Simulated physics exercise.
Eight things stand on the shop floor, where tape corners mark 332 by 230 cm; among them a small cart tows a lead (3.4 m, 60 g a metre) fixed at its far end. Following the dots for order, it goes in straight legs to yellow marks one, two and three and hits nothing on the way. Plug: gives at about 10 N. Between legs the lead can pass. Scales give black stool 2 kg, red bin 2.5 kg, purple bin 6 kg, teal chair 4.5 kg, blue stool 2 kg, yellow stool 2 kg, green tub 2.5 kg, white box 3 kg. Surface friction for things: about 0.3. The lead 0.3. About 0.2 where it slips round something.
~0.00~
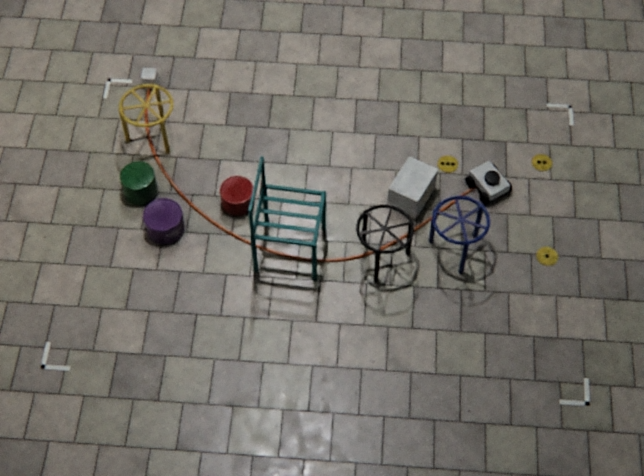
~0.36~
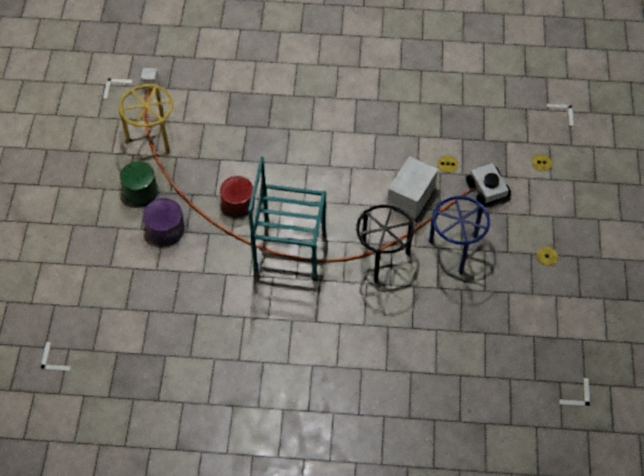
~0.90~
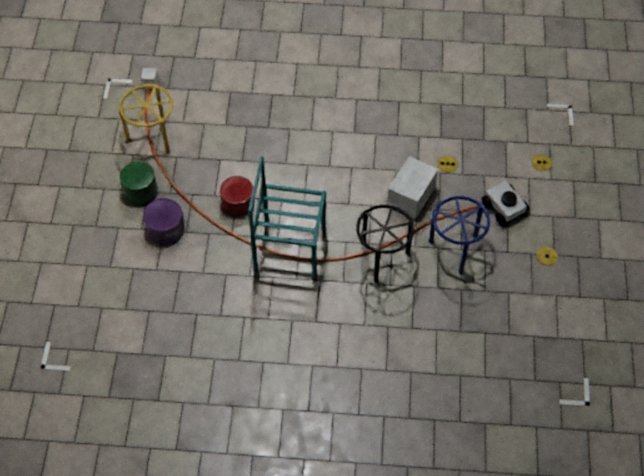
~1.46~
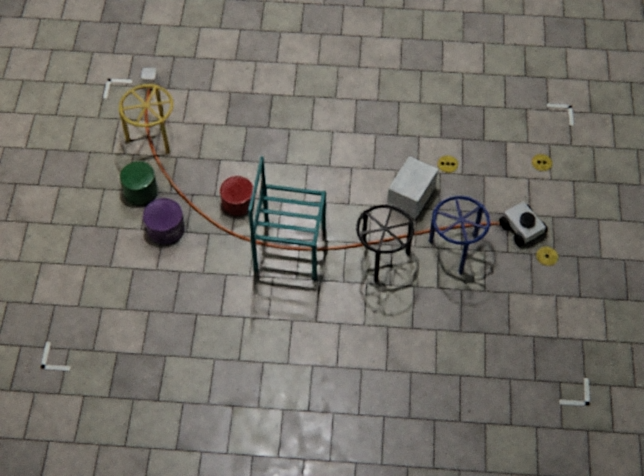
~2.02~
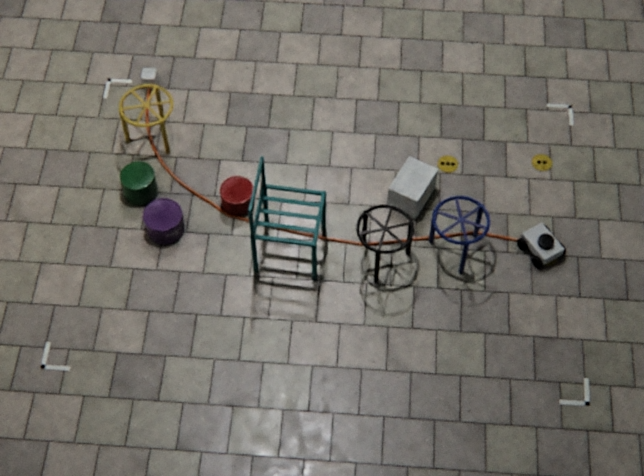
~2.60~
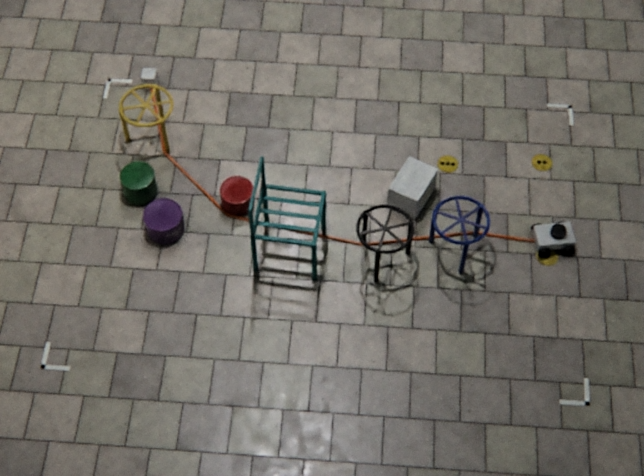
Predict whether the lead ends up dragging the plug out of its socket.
The plug is pulled loose.
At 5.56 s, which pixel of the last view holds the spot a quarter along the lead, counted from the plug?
Estimated pixel: About (278, 266).
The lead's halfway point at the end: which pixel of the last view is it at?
I'd say roughly (399, 243) in the last picture.
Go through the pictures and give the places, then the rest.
In the first frame, black stool (385, 228); purple bin (163, 214); marks (547, 256) (542, 163) (448, 164); lead runs through (180, 193); cart (484, 182).
In the second frame, cart (485, 183).
In the third frame, cart (500, 201).
In the fourth frame, cart (518, 222).
In the fifth frame, cart (536, 243).
In the sixth frame, black stool (385, 228); purple bin (163, 214); lead runs through (200, 188); cart (545, 242).
At 3.6 s, cart at (538, 201), 8 N at the fixed end; nothing else has moved.
At 4.6 s, cart at (536, 161), plug out; black stool 7 cm off its start, yellow stool 2 cm off its start.
At 5.6 s, cart at (487, 163), plug out; black stool 7 cm off its start at (384, 219), yellow stool 2 cm off its start at (149, 105).
At 6.6 s, cart at (448, 163), plug out; black stool 7 cm off its start, yellow stool 2 cm off its start.
At 7.0 s, cart at (448, 163), plug out; black stool 7 cm off its start at (384, 219), yellow stool 2 cm off its start at (149, 105).
